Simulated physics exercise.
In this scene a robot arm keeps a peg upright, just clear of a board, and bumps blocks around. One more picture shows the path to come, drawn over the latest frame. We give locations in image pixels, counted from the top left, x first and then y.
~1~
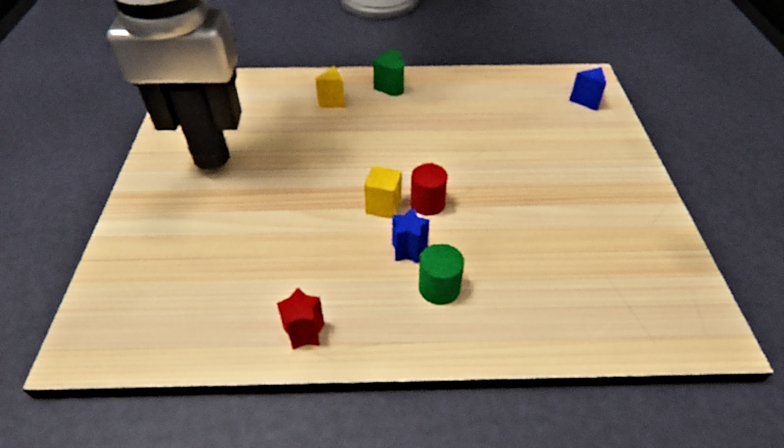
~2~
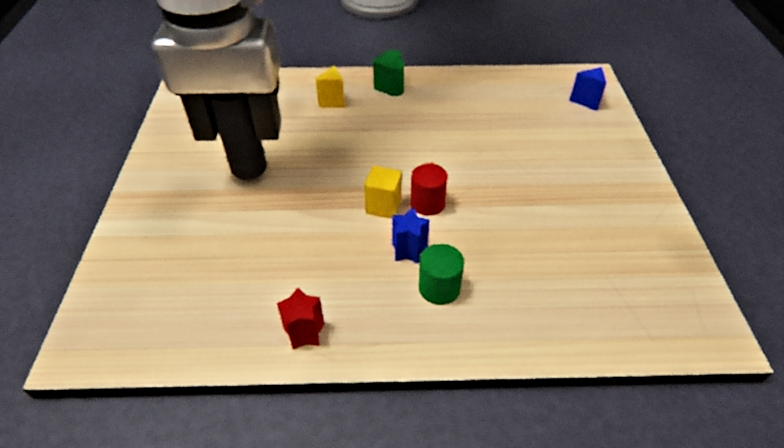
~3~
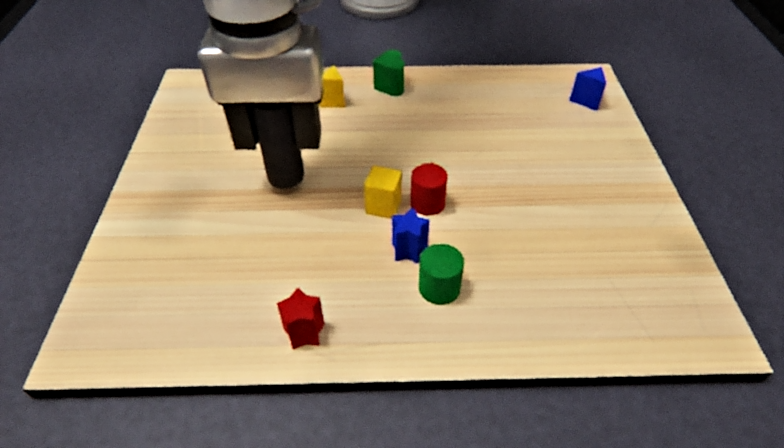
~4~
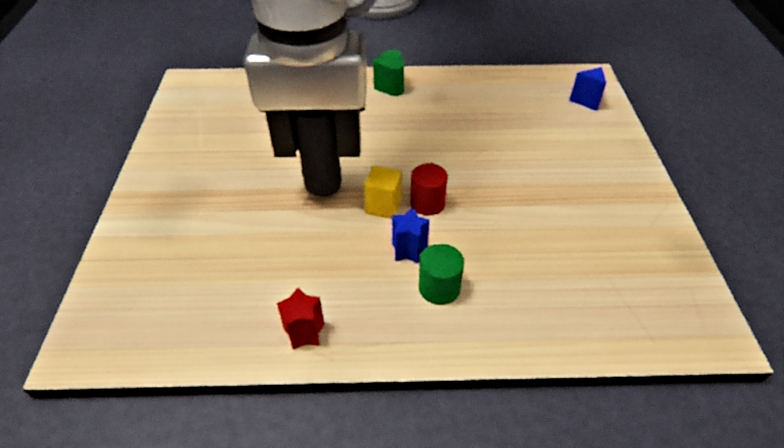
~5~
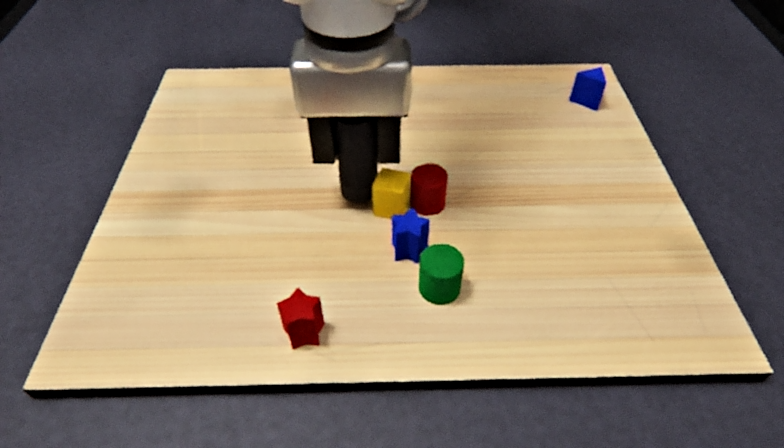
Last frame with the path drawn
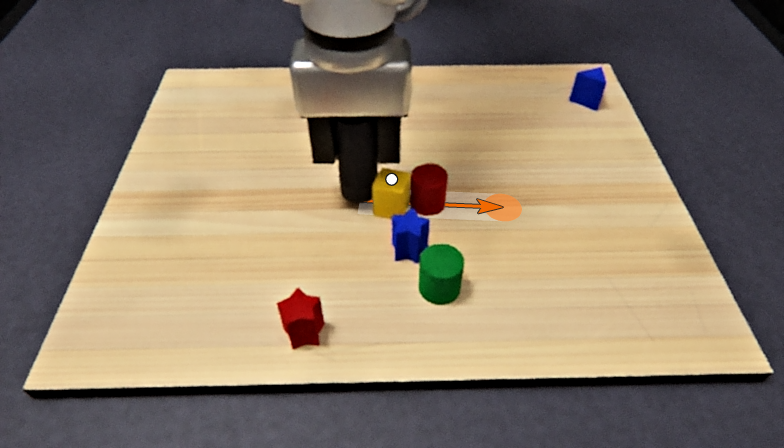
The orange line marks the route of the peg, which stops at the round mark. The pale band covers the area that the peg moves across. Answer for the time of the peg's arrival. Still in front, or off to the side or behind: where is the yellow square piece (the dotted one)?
As far as I can tell, the yellow square piece has dropped away to the side or behind.
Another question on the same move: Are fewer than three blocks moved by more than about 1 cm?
I'd say yes.
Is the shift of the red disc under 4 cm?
I believe not.
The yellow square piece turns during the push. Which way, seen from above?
From above, it turns clockwise.
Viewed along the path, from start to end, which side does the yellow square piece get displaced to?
Well, taking the path from its start to its end as straight ahead, the yellow square piece moves to the right.
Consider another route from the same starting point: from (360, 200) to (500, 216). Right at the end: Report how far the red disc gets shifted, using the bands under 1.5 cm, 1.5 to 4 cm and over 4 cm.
Long, over 4 cm.
The line goes in a line from (360, 200) to (503, 207); the dot is on the yellow square piece.
On the path given first. One third of the way, peg (408, 194); yellow square piece (443, 183); red disc (480, 176).
Two thirds of the way, peg (457, 196); yellow square piece (487, 195), turned 30° clockwise; red disc (509, 178).
At the end, peg (505, 198); yellow square piece (507, 204), turned 75° clockwise; blue star unmoved; red disc (547, 178).
